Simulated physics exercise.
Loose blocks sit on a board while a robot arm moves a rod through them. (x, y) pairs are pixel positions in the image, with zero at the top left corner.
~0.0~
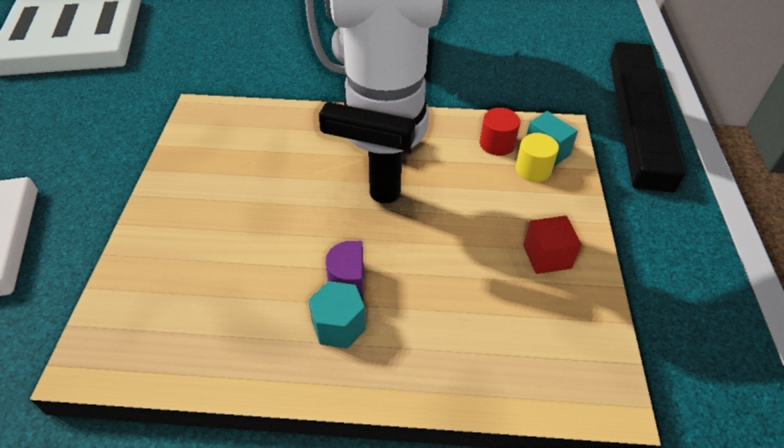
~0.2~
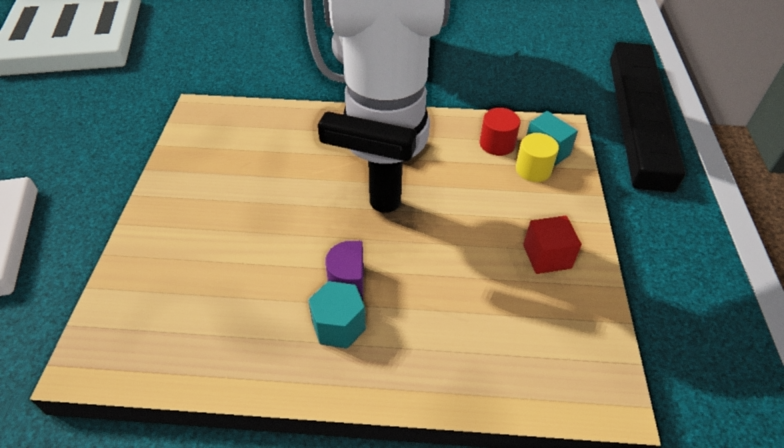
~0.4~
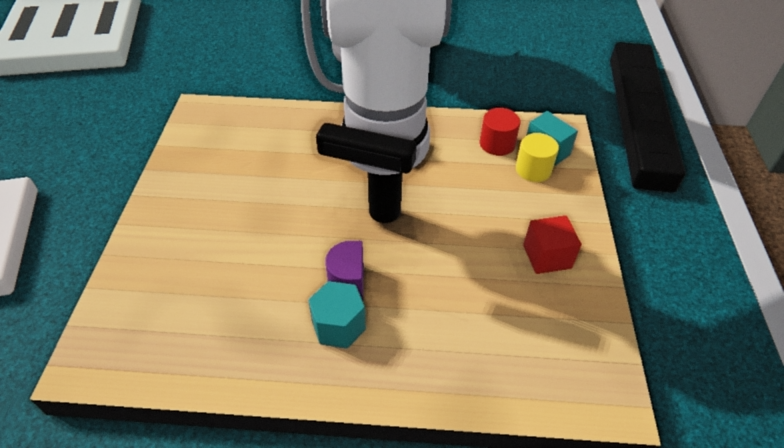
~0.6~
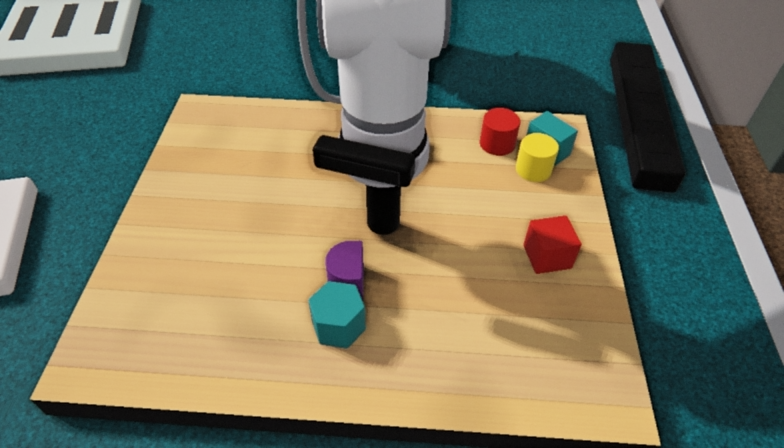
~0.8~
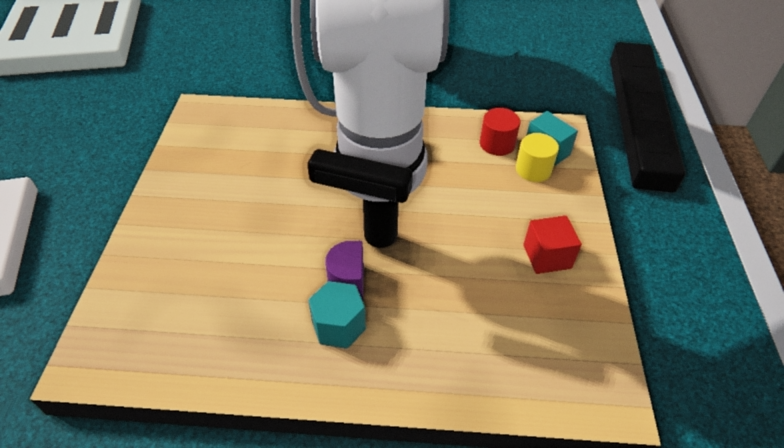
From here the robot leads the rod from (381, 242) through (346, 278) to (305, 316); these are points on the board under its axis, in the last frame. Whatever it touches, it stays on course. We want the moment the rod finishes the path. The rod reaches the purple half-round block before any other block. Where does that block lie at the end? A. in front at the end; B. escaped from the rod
It's A.
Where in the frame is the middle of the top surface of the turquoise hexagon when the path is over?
It ends at (318, 362).
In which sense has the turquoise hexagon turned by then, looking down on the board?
Top view: Counterclockwise.
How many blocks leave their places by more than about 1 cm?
The push moves two blocks more than 1 cm.
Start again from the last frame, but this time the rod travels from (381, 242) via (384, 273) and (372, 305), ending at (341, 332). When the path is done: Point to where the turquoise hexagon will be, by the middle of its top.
The middle of its top is at (297, 329).
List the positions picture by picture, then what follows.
Rod's lower end (385, 194); turquoise hexagon (336, 303); purple half-round block (346, 259), in the first picture.
Rod (385, 203); blocks still, in the second picture.
Rod (385, 213); blocks still, in the third picture.
Rod (383, 224); blocks still, in the fourth picture.
Rod (381, 236); turquoise hexagon (336, 303); purple half-round block (346, 259), in the fifth picture.
What follows on the original path. One third of the way, rod (358, 261); turquoise hexagon (330, 318); purple half-round block (333, 275).
Two thirds of the way, rod (332, 286); turquoise hexagon (319, 350), turned 20° anticlockwise; purple half-round block (310, 305), turned 15° anticlockwise.
At the end, rod (304, 311); turquoise hexagon (318, 362), turned 30° anticlockwise; purple half-round block (287, 325), turned 65° anticlockwise.
